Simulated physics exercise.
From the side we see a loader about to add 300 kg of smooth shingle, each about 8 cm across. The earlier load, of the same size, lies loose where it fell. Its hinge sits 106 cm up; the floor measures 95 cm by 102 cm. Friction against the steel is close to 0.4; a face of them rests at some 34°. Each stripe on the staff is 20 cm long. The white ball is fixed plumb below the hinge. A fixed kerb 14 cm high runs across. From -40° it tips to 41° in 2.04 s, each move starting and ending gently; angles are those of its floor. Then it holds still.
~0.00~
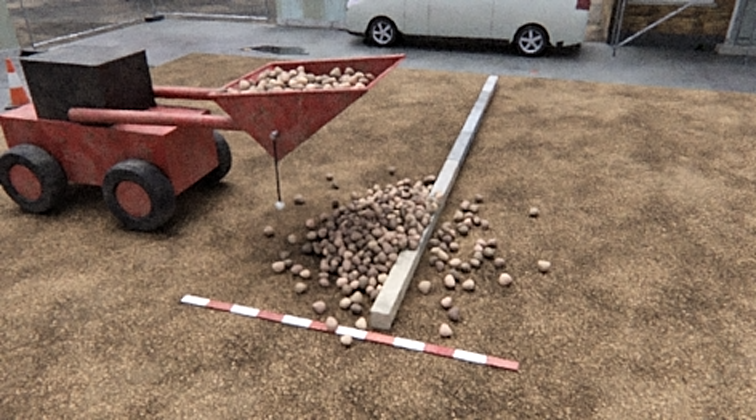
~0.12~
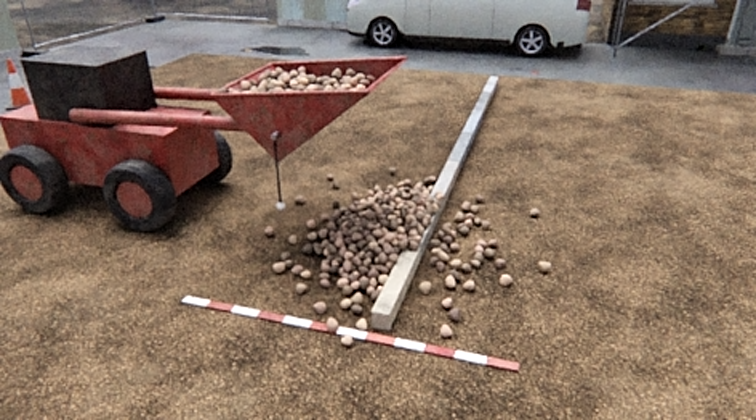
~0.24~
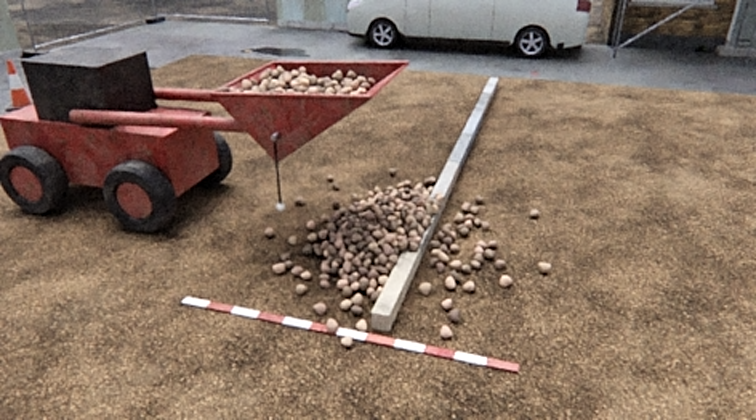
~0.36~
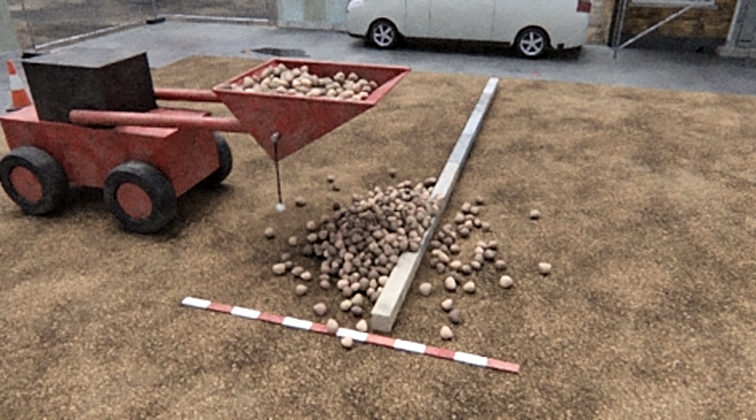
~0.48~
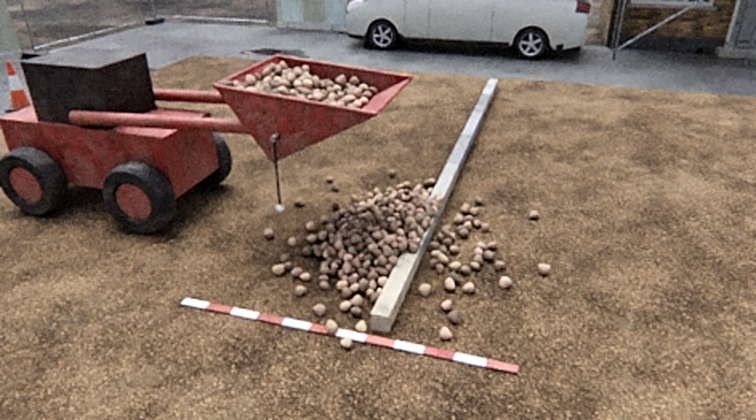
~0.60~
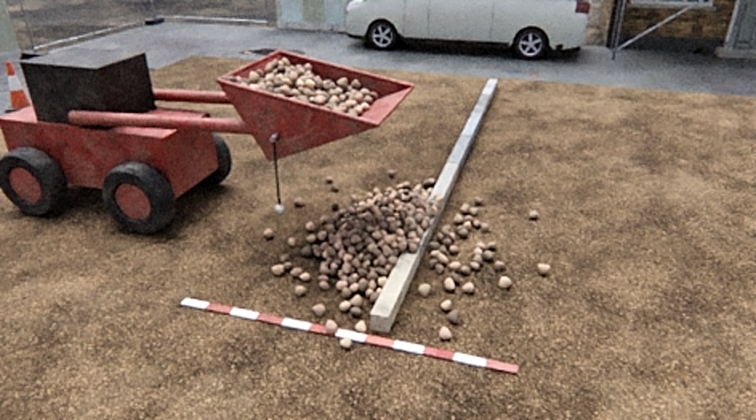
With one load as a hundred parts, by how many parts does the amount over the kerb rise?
Close to 34 parts in a hundred.
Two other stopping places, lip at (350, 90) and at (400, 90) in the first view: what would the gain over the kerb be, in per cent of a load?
First some 15, then 75 per cent.
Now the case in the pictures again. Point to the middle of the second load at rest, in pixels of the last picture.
Around (398, 227).
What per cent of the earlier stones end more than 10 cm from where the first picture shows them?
Roughly 20 per cent of them.
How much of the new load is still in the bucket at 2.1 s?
It holds some 15 per cent.
After 1.5 s the floor is at 28°; in per cent of one load, 97 in the bucket, 94 on this side of the kerb, 9 over the kerb; the foremost stones are at (503, 254).
After 2.1 s the floor is at 41°; in per cent of one load, 17 in the bucket, 158 on this side of the kerb, 25 over the kerb; the foremost stones are at (504, 253).
After 2.5 s the floor is at 41°; in per cent of one load, 0 in the bucket, 161 on this side of the kerb, 39 over the kerb; the foremost stones are at (520, 240).
After 5.1 s the floor is at 41°; in per cent of one load, 0 in the bucket, 157 on this side of the kerb, 43 over the kerb; the foremost stones are at (545, 235). Net gain over the kerb, 34.
